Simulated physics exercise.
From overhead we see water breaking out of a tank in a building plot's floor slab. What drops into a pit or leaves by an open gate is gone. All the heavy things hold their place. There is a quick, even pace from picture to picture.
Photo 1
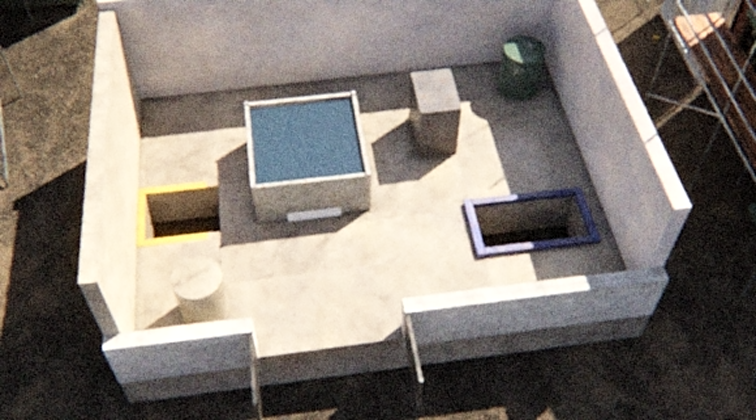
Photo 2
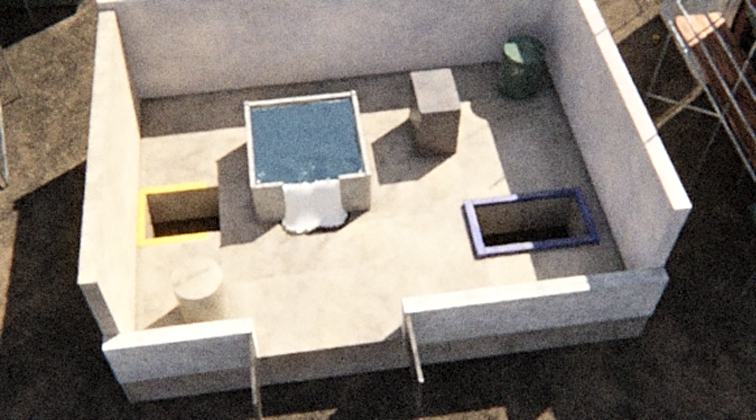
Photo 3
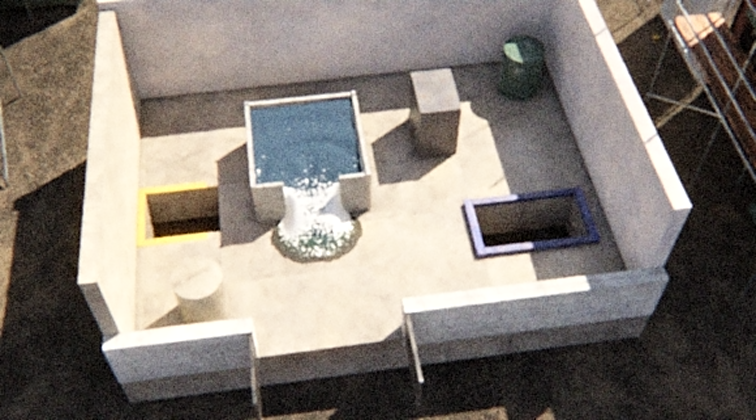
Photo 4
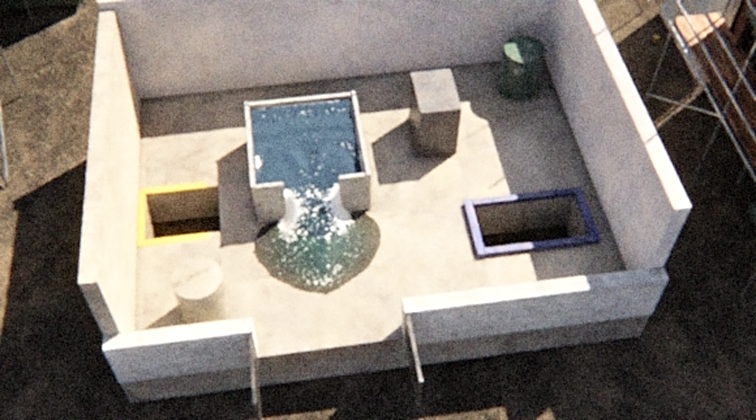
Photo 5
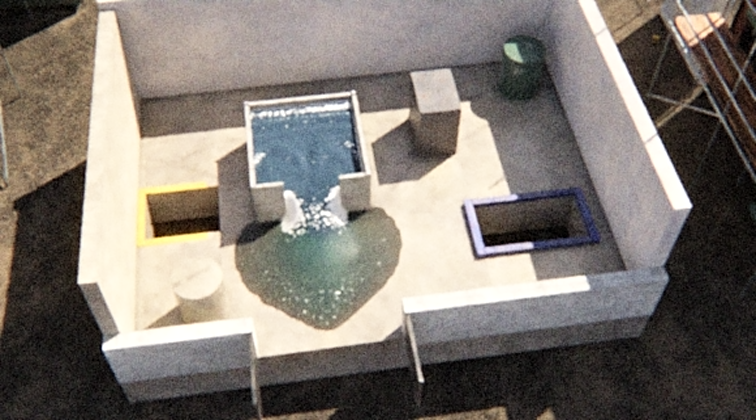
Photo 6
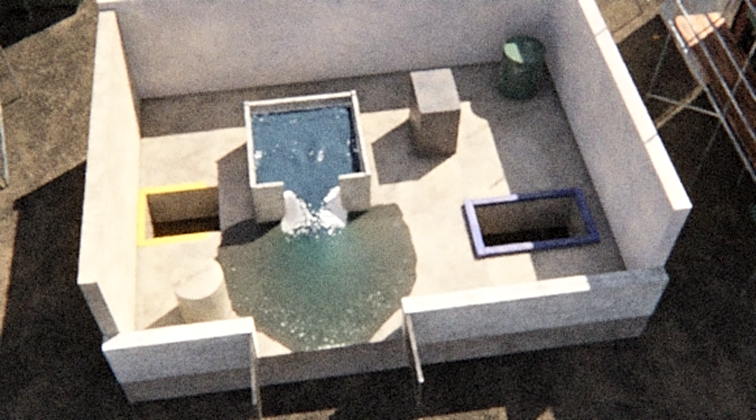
A square tank of water on a walled concrete floor opened at its front side, and water gushed out, spreading across the slab in a widening pool that reached the gap in the front wall.
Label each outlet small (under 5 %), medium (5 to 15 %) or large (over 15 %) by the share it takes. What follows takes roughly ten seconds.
Labels: Gate: Large, yellow pit: Medium, blue pit: Small.
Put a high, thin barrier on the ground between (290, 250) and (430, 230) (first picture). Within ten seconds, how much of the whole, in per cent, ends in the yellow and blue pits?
Approximate split, yellow: 20 in a hundred; blue: 4 in a hundred.
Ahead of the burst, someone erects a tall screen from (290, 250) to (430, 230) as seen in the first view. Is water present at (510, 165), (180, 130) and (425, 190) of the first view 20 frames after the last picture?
Result, listed order: Spot 1 reached by the flood, spot 2 kept clear of the flood, spot 3 reached by the flood.
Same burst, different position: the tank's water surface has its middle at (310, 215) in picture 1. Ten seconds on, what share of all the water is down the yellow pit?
The yellow pit gets 0 per cent.
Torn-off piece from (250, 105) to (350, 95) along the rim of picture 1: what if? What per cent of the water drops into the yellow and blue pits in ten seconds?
Yellow 35 %, blue 4 %.
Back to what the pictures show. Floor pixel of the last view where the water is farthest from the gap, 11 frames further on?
My guess is roughly (612, 296).
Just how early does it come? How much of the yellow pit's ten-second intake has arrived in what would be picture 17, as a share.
My figure is 0 in a hundred.
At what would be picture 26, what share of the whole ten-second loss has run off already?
Something close to 50 percent by that point.
A moment on, water covers 25 % of the floor; the gate 9 %, the yellow pit 0 %, the blue pit 0 %.
Next, water covers 30 % of the floor; the gate 21 %, the yellow pit 0 %, the blue pit 0 %.
Then, water covers 40 % of the floor; the gate 33 %, the yellow pit 1 %, the blue pit 0 %.
Later, water covers 40 % of the floor; the gate 46 %, the yellow pit 6 %, the blue pit 0 %.
In the end, water covers 45 % of the floor; the gate 55 %, the yellow pit 10 %, the blue pit 0 %.
